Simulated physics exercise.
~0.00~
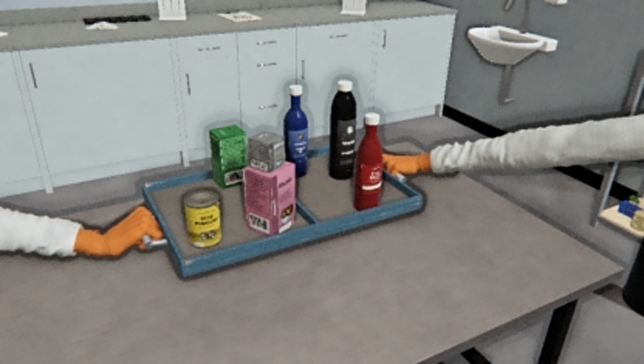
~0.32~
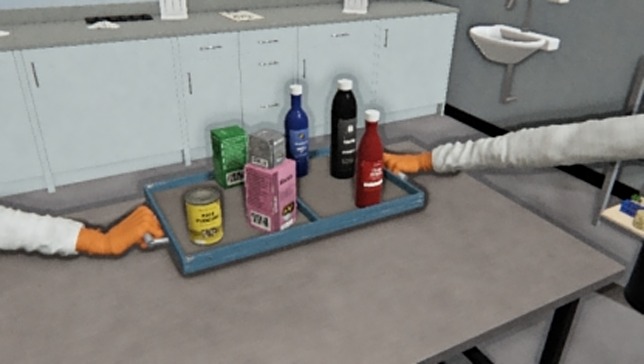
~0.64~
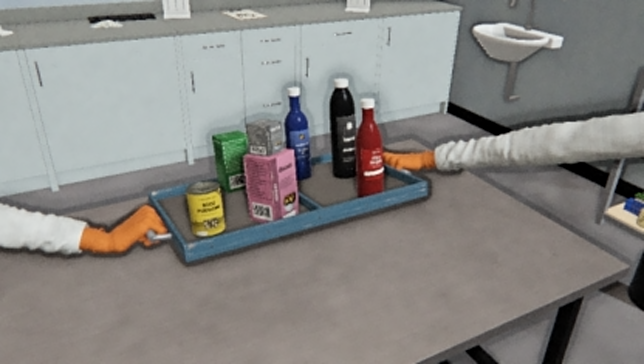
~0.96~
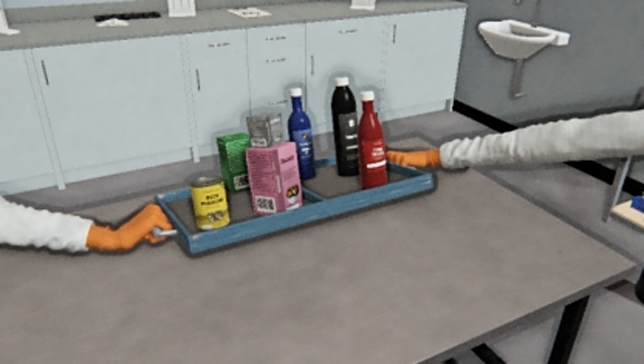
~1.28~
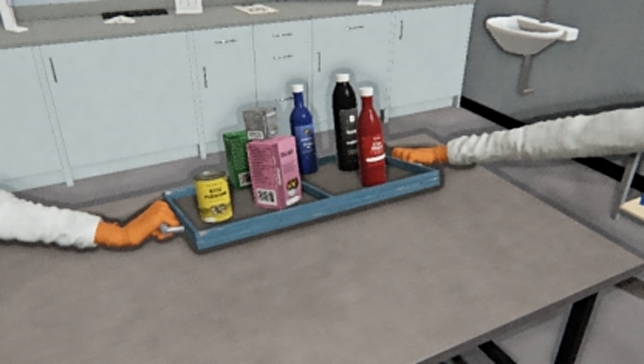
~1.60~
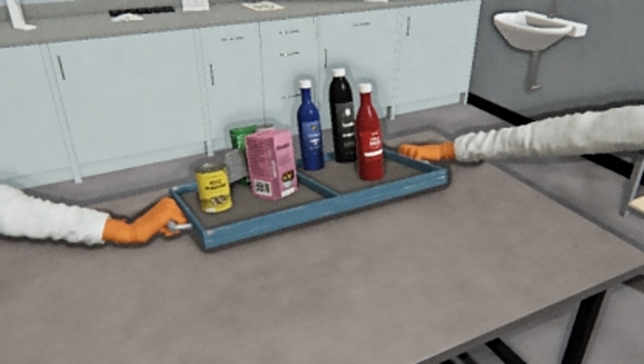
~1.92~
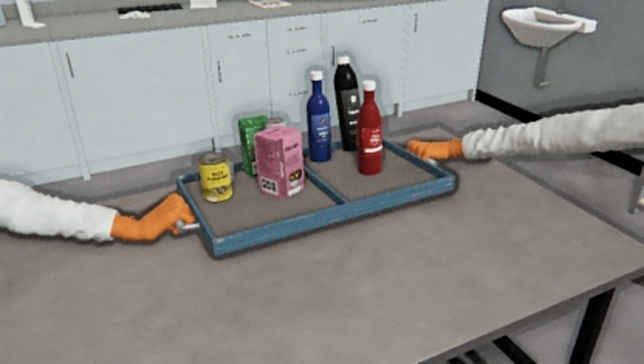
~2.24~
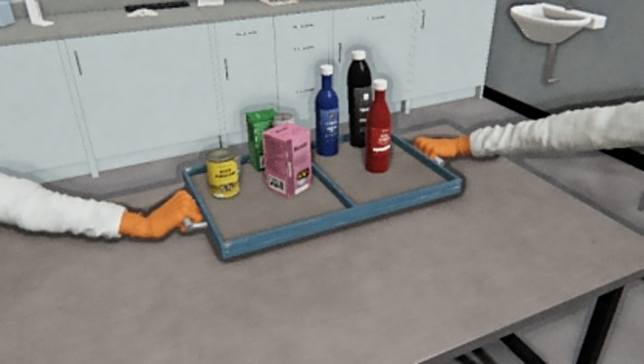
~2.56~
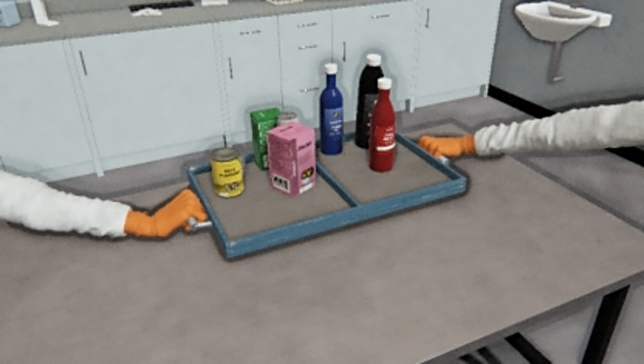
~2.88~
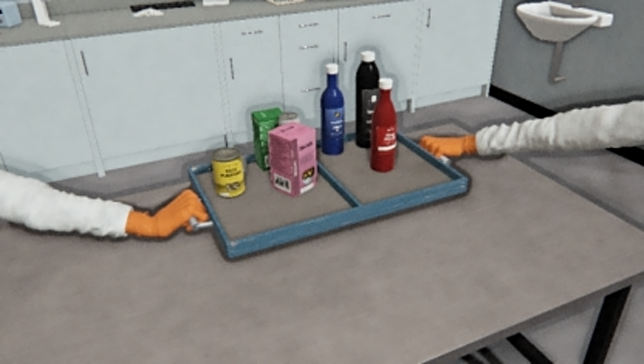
In the video, two orange-gloved hands tip a blue-rimmed tray of bottles, cartons and tins toward its far side, then level it. Several items shift across the tray, and a grey packet topples behind the pink carton and stays down while the bottles remain standing.
